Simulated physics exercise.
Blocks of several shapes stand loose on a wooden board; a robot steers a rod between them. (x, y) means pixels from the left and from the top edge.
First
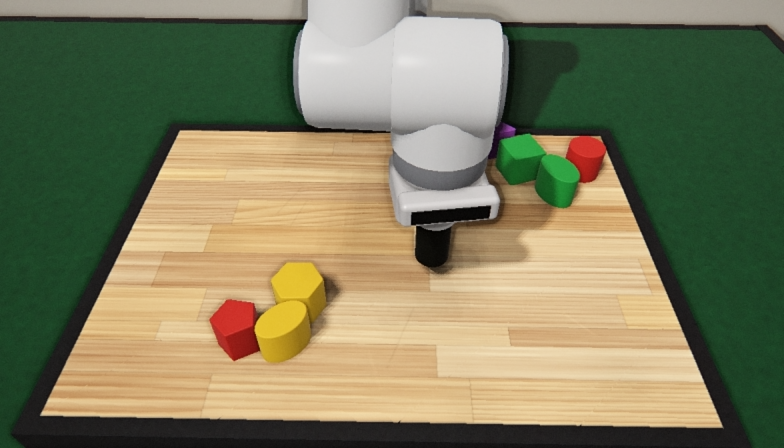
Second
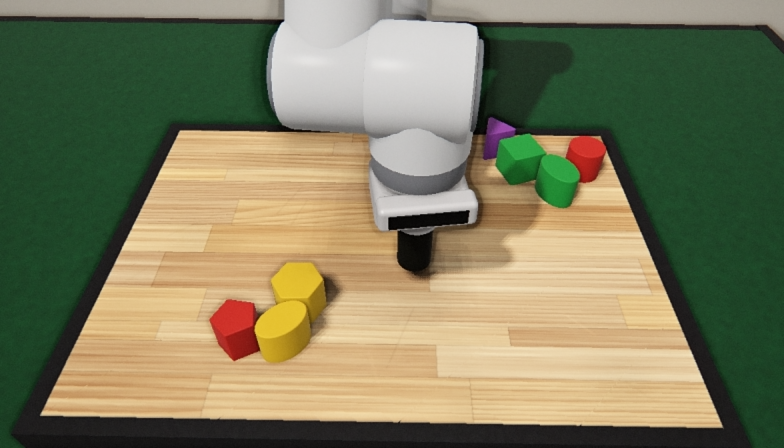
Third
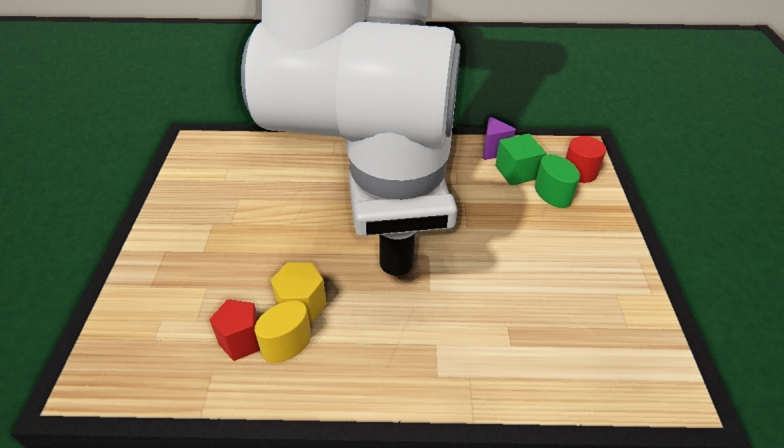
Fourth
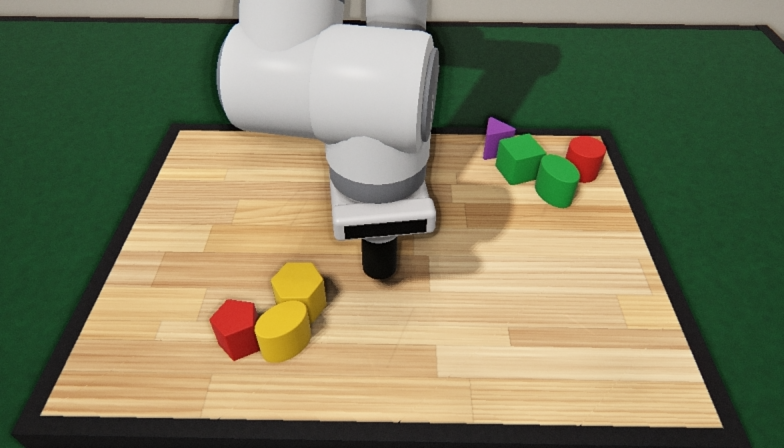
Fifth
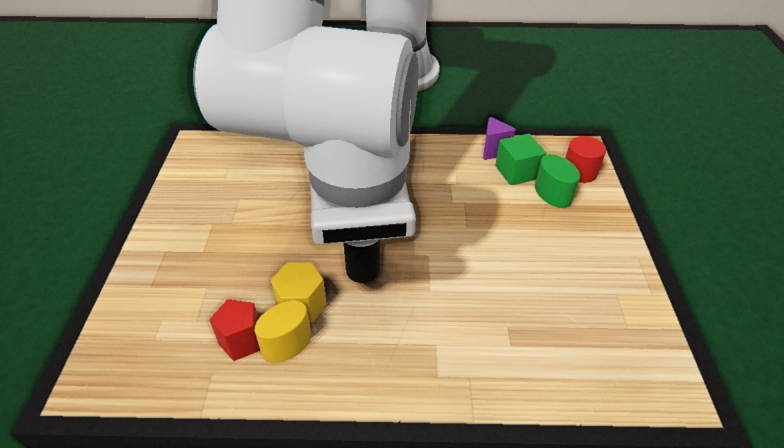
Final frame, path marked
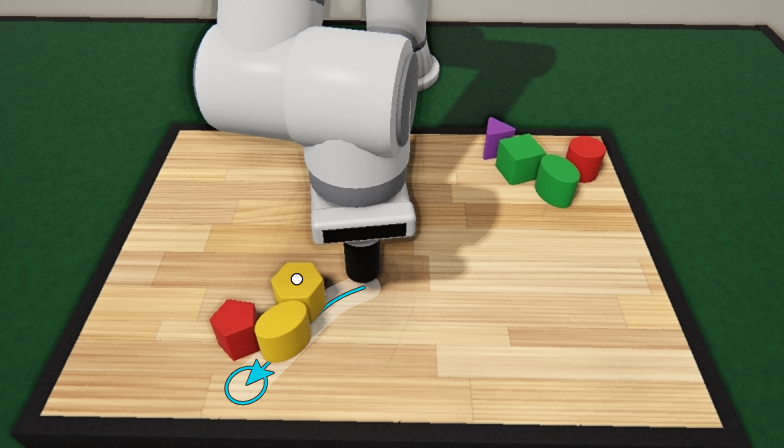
In this clip, a robot arm moves its black rod leftward and slightly toward the viewer across a wooden board, nearing a yellow hexagonal block, while the red and yellow blocks at left and the purple, green and red ones at upper right stay still.
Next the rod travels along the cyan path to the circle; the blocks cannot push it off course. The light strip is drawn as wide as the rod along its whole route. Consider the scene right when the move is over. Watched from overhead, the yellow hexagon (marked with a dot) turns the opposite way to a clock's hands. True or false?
That is false.
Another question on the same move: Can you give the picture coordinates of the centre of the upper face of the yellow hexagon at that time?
If I read the scene right, the answer is (258, 291).
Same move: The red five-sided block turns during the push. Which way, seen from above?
That block twists counter-clockwise.
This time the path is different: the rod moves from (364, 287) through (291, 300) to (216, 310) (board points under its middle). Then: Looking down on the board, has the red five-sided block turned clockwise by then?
Short answer: No.
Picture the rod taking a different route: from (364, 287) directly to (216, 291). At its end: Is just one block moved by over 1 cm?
No, it doesn't check out.
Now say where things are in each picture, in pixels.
In the first picture, rod's lower end (431, 255); red five-sided block (234, 316); yellow oval block (281, 318); yellow hexagon (297, 279).
In the second picture, rod (414, 259); blocks still.
In the third picture, rod (397, 263); blocks still.
In the fourth picture, rod (380, 267); blocks still.
In the fifth picture, rod (363, 270); red five-sided block (234, 316); yellow oval block (281, 318); yellow hexagon (297, 279).
Drawn move, from (364, 287) via (304, 327), ending at (246, 385); the dot is on the yellow hexagon.
On the path given first. One third of the way, rod (319, 294); yellow oval block (279, 322); yellow hexagon (276, 285), turned 25° clockwise.
Two thirds of the way, rod (281, 330); red five-sided block (220, 319), turned 30° anticlockwise; yellow oval block (243, 351); yellow hexagon (258, 291), turned 65° clockwise.
At the end, rod (241, 369); red five-sided block (220, 319), turned 30° anticlockwise; yellow oval block (192, 388), turned 30° clockwise; yellow hexagon (258, 291), turned 65° clockwise.
